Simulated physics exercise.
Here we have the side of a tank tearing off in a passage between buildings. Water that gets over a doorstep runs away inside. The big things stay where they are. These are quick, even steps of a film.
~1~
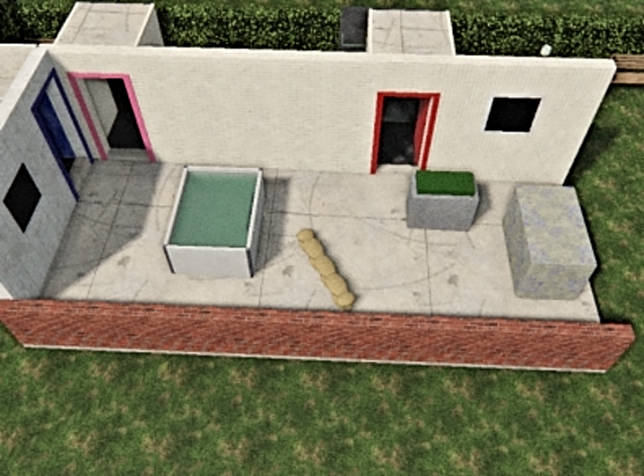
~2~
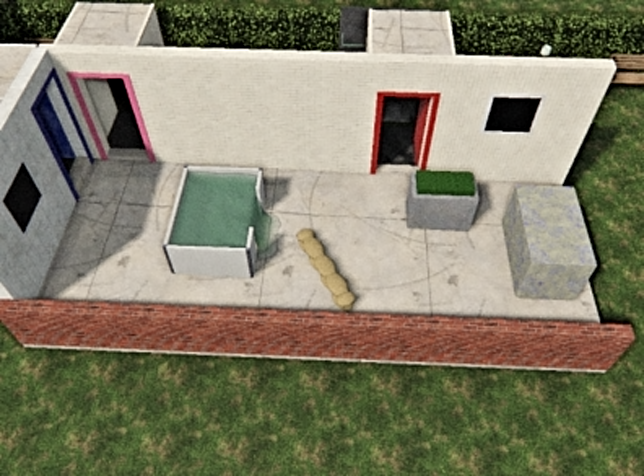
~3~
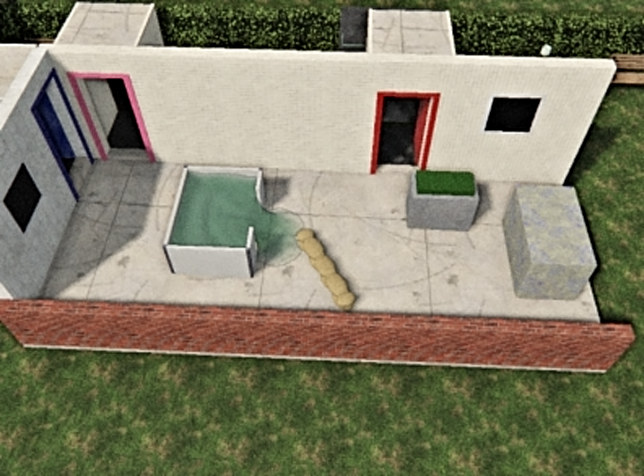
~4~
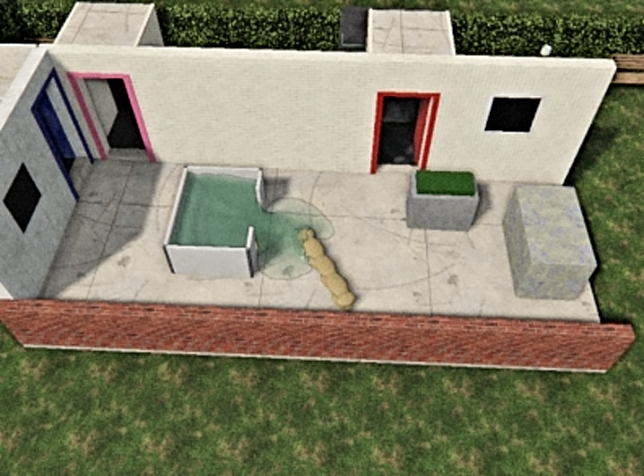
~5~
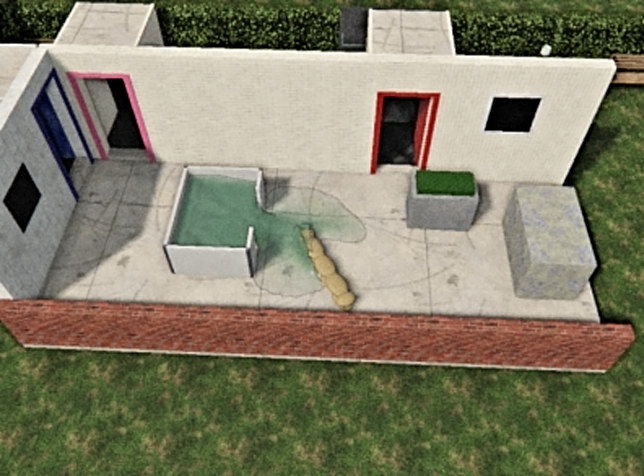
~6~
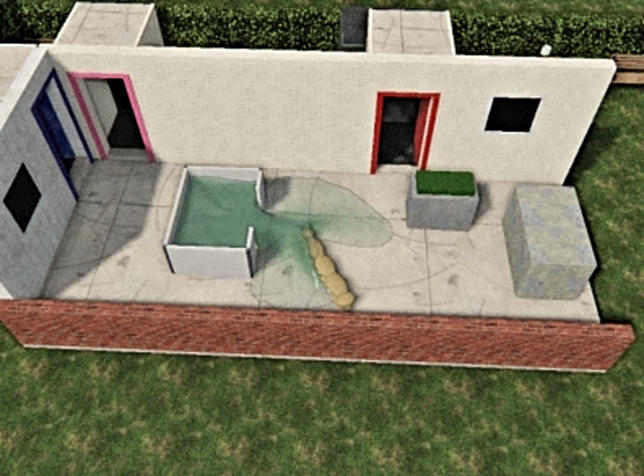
Green water sits still in an open white-walled tank left of centre, then pours out through a gap in its right side, seen from a fixed high view over a walled yard. Around it are blue, pink and red doorways, tan sacks in a slanting row, a grey planter, a stone block and a low brick wall. The water spreads rightward in a thin sheet, reaching the sacks, then fanning past their upper end toward the planter.
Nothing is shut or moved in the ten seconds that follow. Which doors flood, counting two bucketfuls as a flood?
One by one: The blue door holds within the limit; the pink door holds within the limit; the red door floods.
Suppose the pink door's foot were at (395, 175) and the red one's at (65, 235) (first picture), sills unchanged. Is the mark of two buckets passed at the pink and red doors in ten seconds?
My reading: Pink goes over; red keeps below it.
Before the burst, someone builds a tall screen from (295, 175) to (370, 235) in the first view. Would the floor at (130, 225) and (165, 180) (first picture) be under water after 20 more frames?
One after the other: Dry, wet.
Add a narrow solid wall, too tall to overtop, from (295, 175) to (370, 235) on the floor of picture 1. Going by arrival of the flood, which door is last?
That is the one in red.
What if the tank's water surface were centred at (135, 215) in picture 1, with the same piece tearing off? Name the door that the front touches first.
I say the door marked red.
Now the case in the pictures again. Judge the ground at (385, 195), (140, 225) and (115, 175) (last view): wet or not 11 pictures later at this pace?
In that order: Awash, dry, free of water.
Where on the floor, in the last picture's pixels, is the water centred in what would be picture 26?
Roughly at (329, 246).
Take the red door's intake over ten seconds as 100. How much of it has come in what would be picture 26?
Some 70 per cent.
A moment on, water covers 30 % of the floor; the blue door not reached, the pink door not reached, the red door wet at the sill, nothing in.
Next, water covers 45 % of the floor; the blue door not reached, the pink door not reached, the red door over two buckets in.
Then, water covers 65 % of the floor; the blue door not reached, the pink door not reached, the red door over two buckets in.
Later, water covers 70 % of the floor; the blue door not reached, the pink door not reached, the red door far over two buckets in.
In the end, water covers 60 % of the floor; the blue door not reached, the pink door not reached, the red door far over two buckets in.
